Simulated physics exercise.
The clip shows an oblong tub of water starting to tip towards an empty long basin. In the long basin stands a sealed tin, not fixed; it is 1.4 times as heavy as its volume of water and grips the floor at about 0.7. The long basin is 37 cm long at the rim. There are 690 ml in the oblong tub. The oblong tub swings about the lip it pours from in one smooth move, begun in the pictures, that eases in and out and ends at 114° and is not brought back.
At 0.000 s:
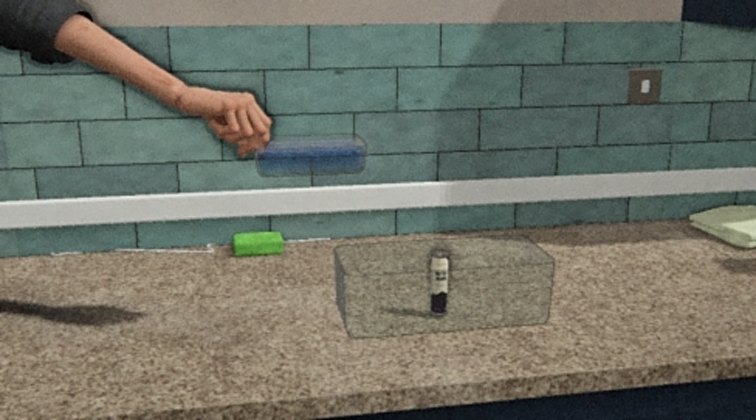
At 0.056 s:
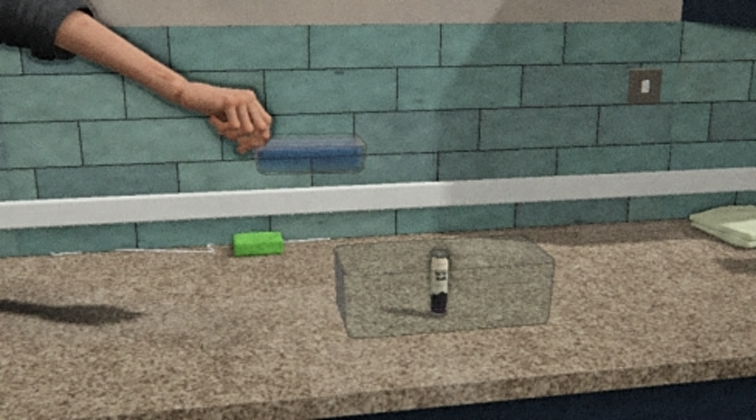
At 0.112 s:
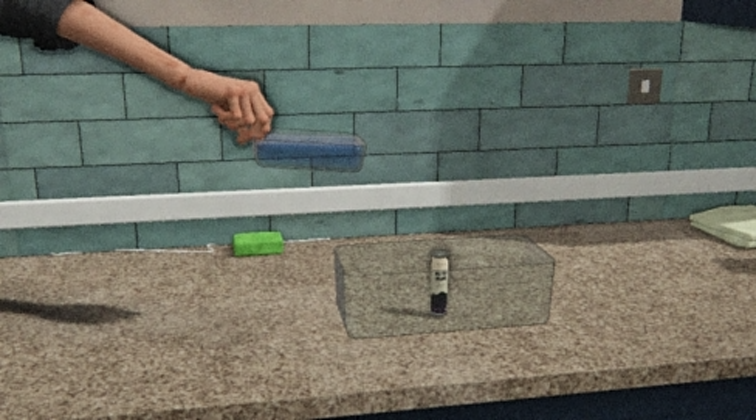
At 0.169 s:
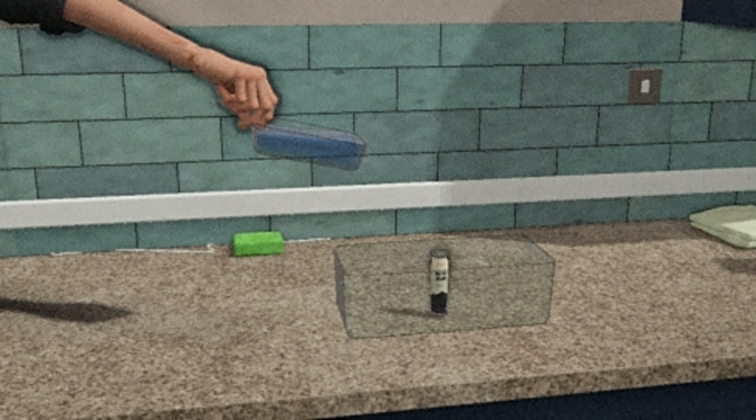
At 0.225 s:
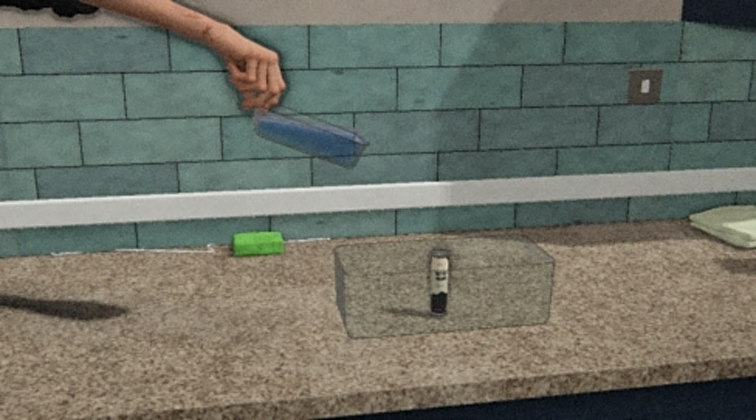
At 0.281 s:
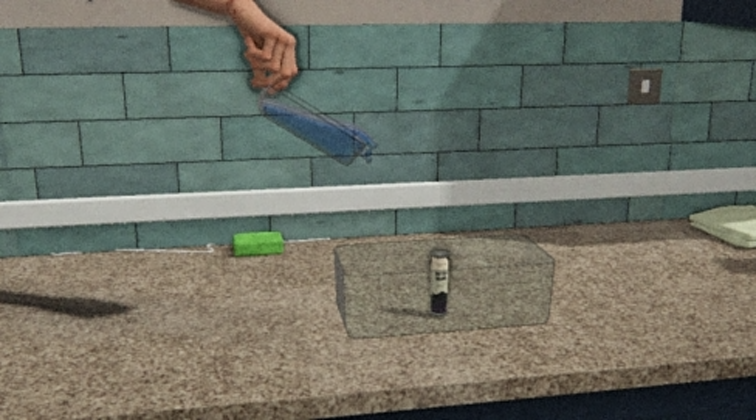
Hand tilting a clear oblong tub of blue water steadily down to the right above a clear basin on a speckled counter.
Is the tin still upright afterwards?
It remains upright.
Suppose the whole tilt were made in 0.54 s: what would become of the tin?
The tin remains upright.
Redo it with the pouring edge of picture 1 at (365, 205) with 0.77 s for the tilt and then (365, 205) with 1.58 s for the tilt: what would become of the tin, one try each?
First it goes over; then it remains upright.
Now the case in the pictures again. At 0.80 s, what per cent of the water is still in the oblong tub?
About 0 per cent.
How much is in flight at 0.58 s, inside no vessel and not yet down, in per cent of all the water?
Some 76 per cent.
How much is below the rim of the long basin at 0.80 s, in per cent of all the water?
Some 82 per cent.
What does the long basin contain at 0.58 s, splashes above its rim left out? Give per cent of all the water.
Some 20 per cent.
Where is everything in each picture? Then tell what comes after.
The first picture shows tilt 0°; pouring edge (363, 141); surface from (255, 147) to (360, 143); the long basin's rim runs from (339, 261) to (540, 249); the tin's top is at (440, 256).
The second picture shows tilt 1°; pouring edge (363, 141); surface from (255, 146) to (361, 143).
The third picture shows tilt 6°; pouring edge (363, 141); surface from (255, 140) to (361, 140).
The fourth picture shows tilt 13°; pouring edge (362, 141); surface from (255, 130) to (361, 137).
The fifth picture shows tilt 22°; pouring edge (362, 141); surface from (256, 118) to (350, 133); 5 per cent is over the edge.
The sixth picture shows tilt 34°; pouring edge (362, 141); surface from (261, 102) to (344, 124); 12 per cent is over the edge.
Then, 0.58 s in, the tilt is 97° and 4 per cent is still to pour; the tin stands where it began.
Then, 0.80 s in, the tilt is 114° and 0 per cent is still to pour; the tin stands where it began.
Then, 1.02 s in, the tilt is 114° and 0 per cent is still to pour; the tin stands where it began.
Then, 1.27 s in, the tilt is 114° and 0 per cent is still to pour; the tin stands where it began.
Finally, the tin stands where it began.
